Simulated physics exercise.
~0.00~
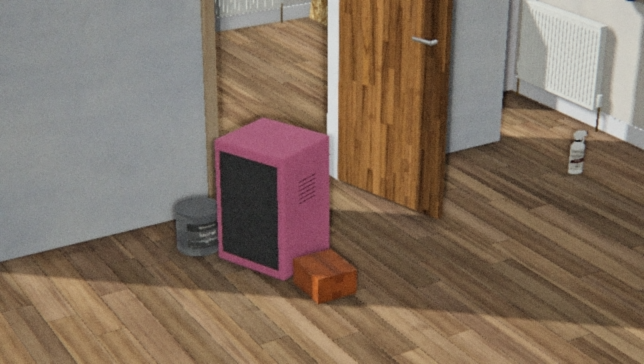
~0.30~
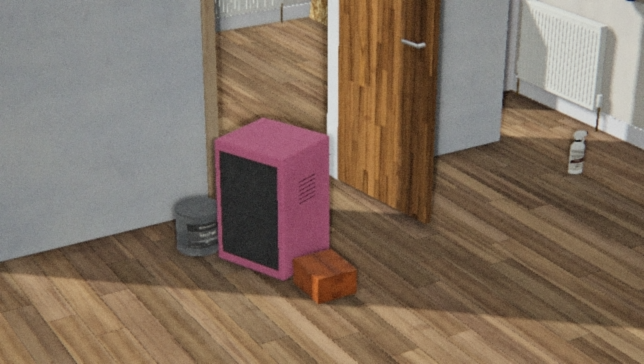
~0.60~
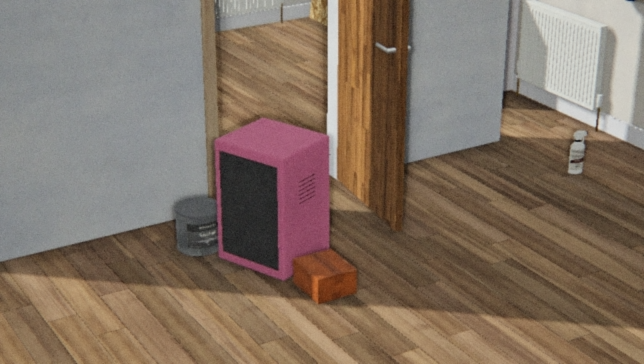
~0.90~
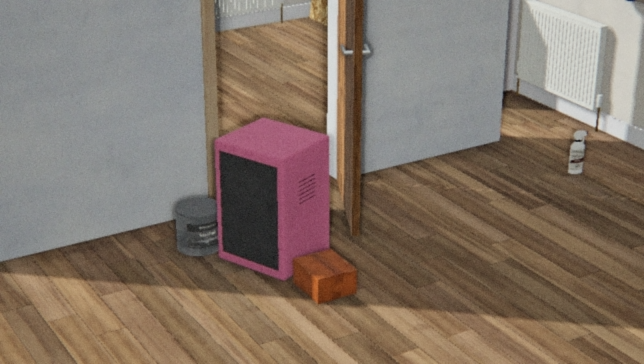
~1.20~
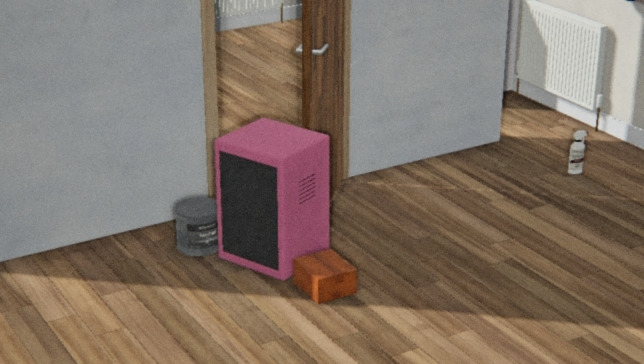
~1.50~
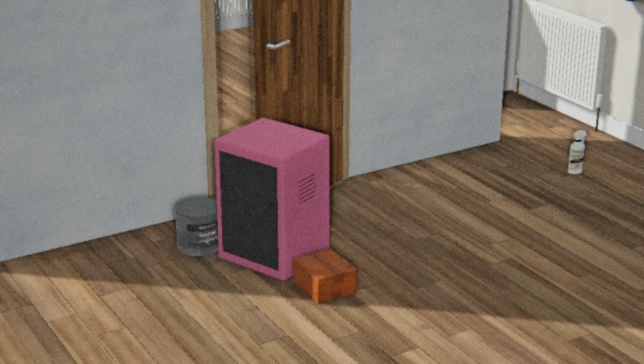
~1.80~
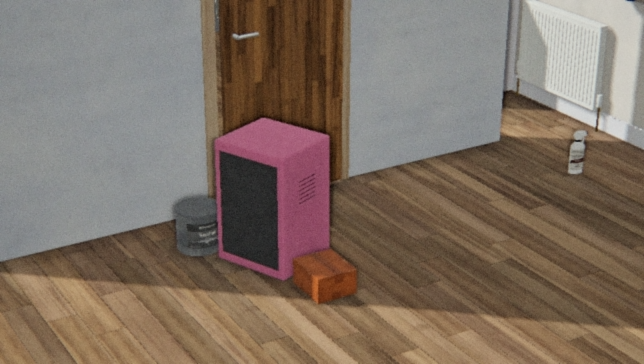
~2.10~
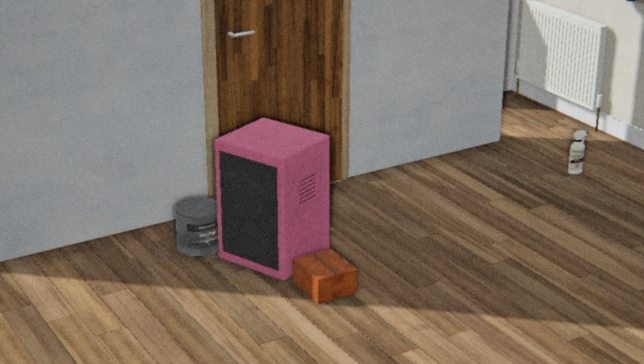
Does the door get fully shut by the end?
Yes, the door swings all the way into its frame and ends up shut behind the pink appliance.
